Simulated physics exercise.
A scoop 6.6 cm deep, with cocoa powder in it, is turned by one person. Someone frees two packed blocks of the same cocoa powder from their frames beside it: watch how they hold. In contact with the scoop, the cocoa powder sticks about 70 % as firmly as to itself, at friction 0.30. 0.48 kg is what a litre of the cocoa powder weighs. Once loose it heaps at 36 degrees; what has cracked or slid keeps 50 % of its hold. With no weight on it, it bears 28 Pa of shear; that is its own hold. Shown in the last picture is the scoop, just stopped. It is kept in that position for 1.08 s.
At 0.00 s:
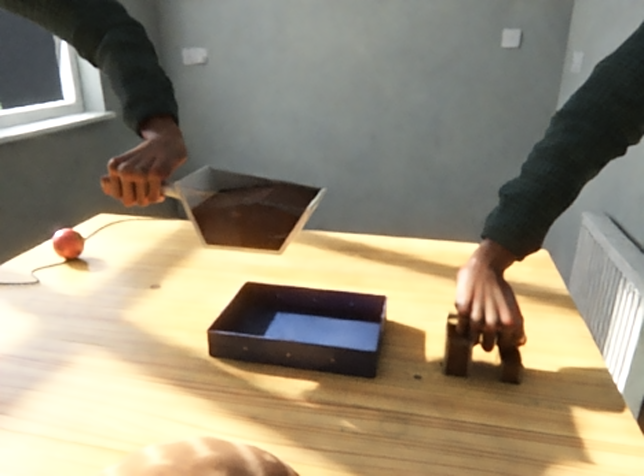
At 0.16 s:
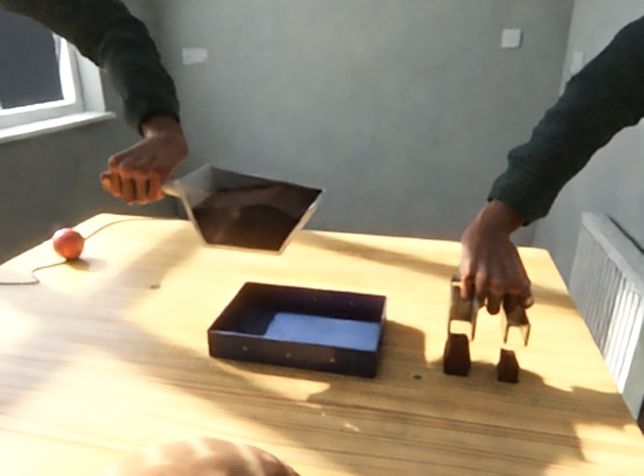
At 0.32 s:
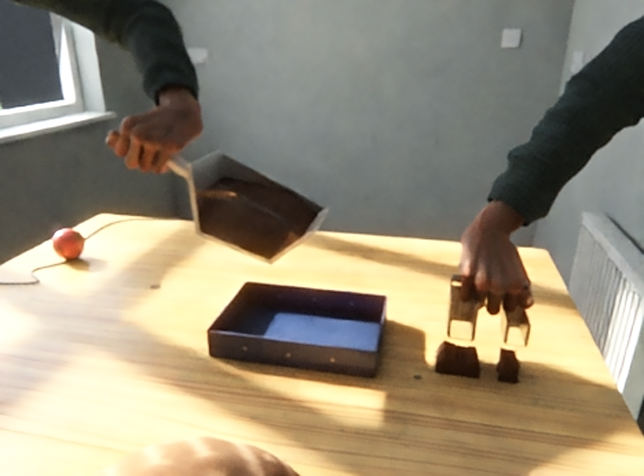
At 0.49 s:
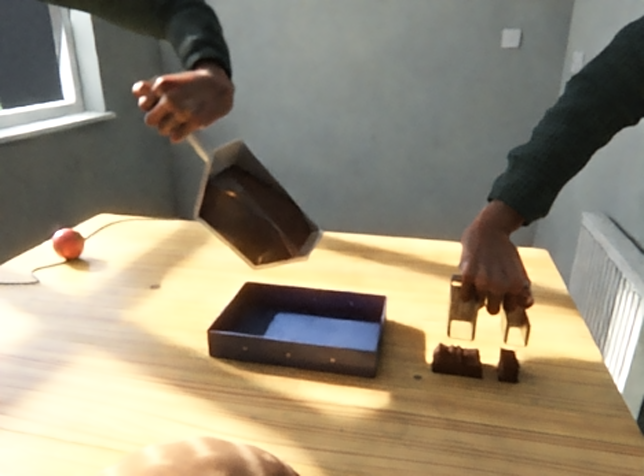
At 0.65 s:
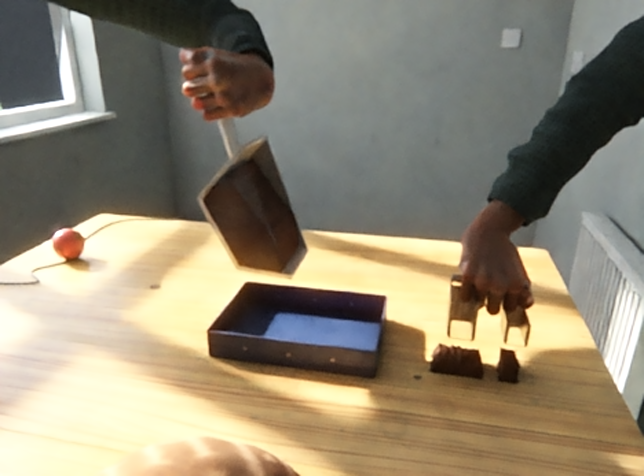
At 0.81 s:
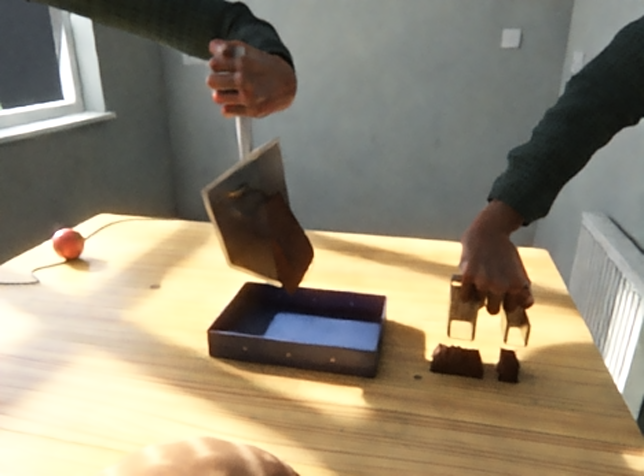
The clip opens with one hand holding a scoop of dark brown powder near a dark tray while another lifts two small molds off packed blocks. The left block slumps lower and wider, the right keeps its shape, and the scoop tips steeply until powder bulges past its lowered lip.
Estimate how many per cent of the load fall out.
75 %.
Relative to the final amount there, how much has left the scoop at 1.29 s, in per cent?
90 %.
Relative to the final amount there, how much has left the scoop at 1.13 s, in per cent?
Around 80 percent.
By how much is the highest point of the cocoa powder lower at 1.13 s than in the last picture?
About 5.0 centimetres.
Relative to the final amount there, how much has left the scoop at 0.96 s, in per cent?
My estimate: Some 50 per cent.
After 0.96 s, the scoop is at 75 degrees and 41 % has left it.
After 1.13 s, the scoop is at 75 degrees and 59 % has left it.
After 1.29 s, the scoop is at 75 degrees and 69 % has left it.
After 1.46 s, the scoop is at 75 degrees and 74 % has left it.
After 1.84 s, the scoop is at 75 degrees and 75 % has left it.
